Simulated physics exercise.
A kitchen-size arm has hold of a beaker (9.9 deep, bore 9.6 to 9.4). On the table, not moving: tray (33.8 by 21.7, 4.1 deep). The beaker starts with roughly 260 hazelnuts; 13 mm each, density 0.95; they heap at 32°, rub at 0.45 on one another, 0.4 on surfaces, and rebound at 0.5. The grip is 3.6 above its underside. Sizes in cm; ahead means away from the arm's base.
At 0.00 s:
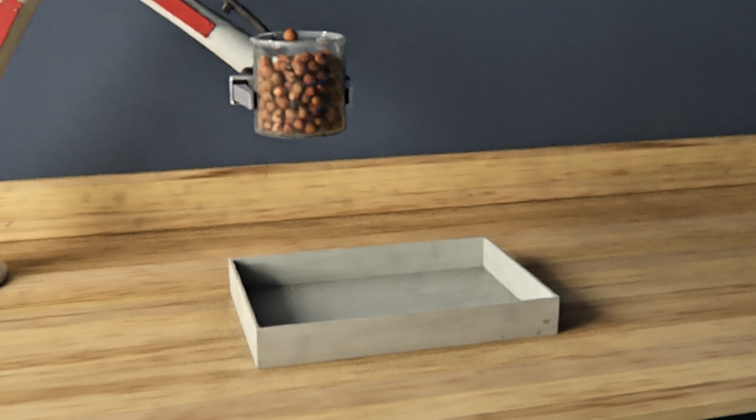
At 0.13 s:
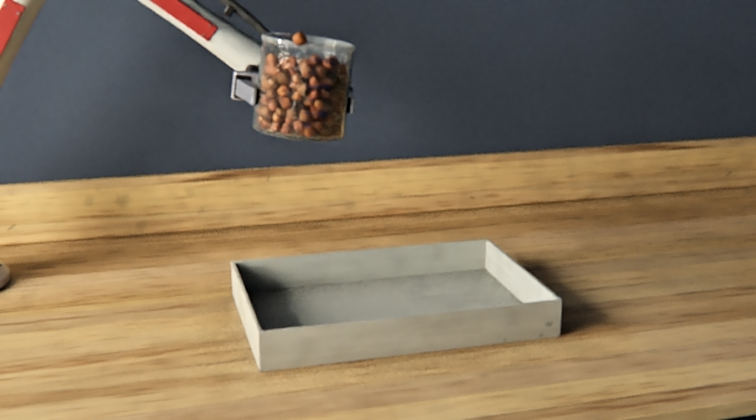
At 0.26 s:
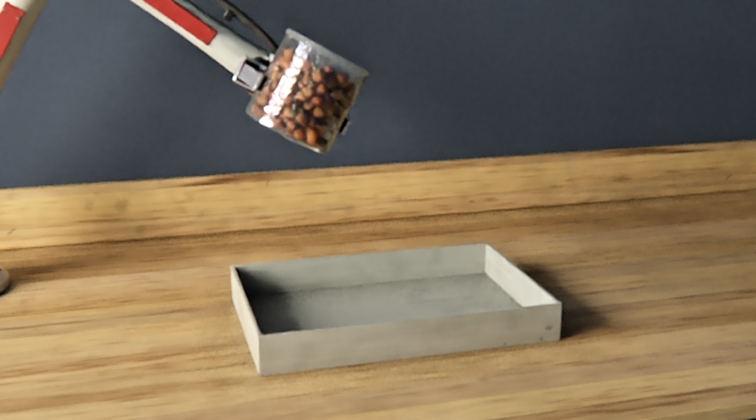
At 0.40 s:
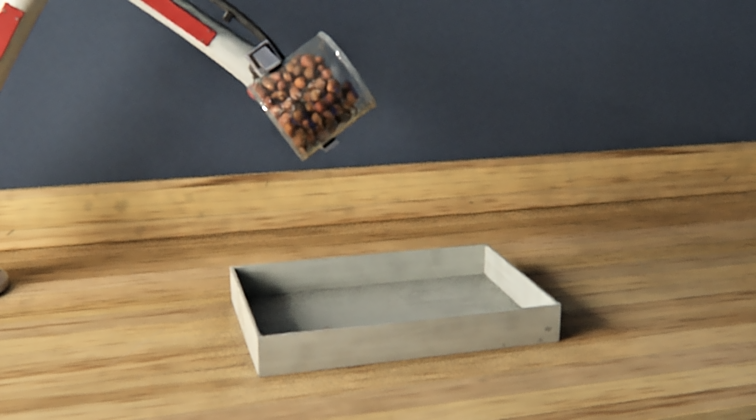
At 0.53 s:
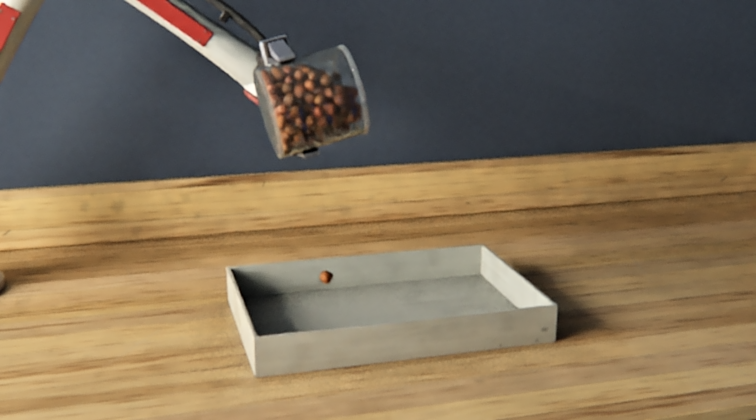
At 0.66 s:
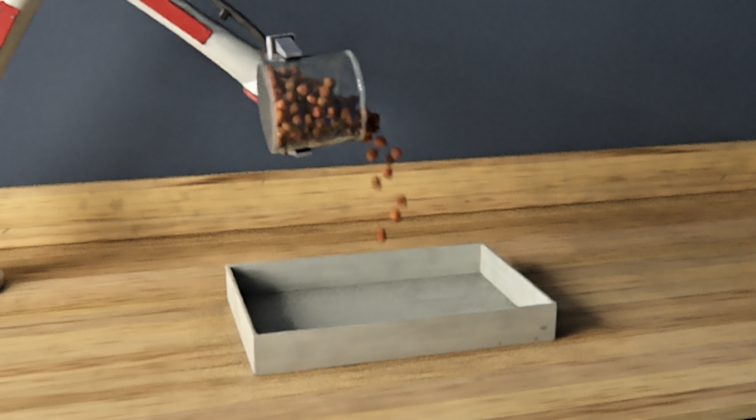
A robotic arm tilting a clear beaker of hazelnuts rightward above a grey tray, with several nuts tumbling from its rim.
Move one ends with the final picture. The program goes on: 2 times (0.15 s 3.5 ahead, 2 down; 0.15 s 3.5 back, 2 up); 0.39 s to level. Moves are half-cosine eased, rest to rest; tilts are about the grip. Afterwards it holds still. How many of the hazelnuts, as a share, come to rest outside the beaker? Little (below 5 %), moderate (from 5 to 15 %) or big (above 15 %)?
A big share, above 15 %, ends outside the beaker.
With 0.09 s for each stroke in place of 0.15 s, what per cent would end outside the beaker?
Then about 55 per cent.
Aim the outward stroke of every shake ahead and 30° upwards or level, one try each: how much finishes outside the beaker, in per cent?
Some 65 and 60 per cent.
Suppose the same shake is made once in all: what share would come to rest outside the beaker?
Then about 35 per cent.
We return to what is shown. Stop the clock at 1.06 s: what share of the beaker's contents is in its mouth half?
Some 45 per cent.
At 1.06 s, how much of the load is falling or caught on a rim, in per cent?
Roughly 7 per cent.
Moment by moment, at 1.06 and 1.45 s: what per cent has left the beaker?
In turn: 30, 50.
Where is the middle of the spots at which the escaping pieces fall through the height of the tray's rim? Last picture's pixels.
Near (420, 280).
After 1.06 s, tilted 85° forward, highest piece 27 above the table; 185 in the beaker, 58 in the tray, 17 in flight or on a rim.
After 1.45 s, tilted 44° forward, highest piece 29 above the table; 134 in the beaker, 123 in the tray, 1 on the table or floor, 2 in flight or on a rim.
After 1.85 s, level, highest piece 29 above the table; 134 in the beaker, 124 in the tray, 2 on the table or floor.
After 2.90 s, level, highest piece 29 above the table; 134 in the beaker, 124 in the tray, 2 on the table or floor.
In the end, 134 in the beaker, 124 in the tray, 2 on the table or floor. That is 48 % outside the beaker.
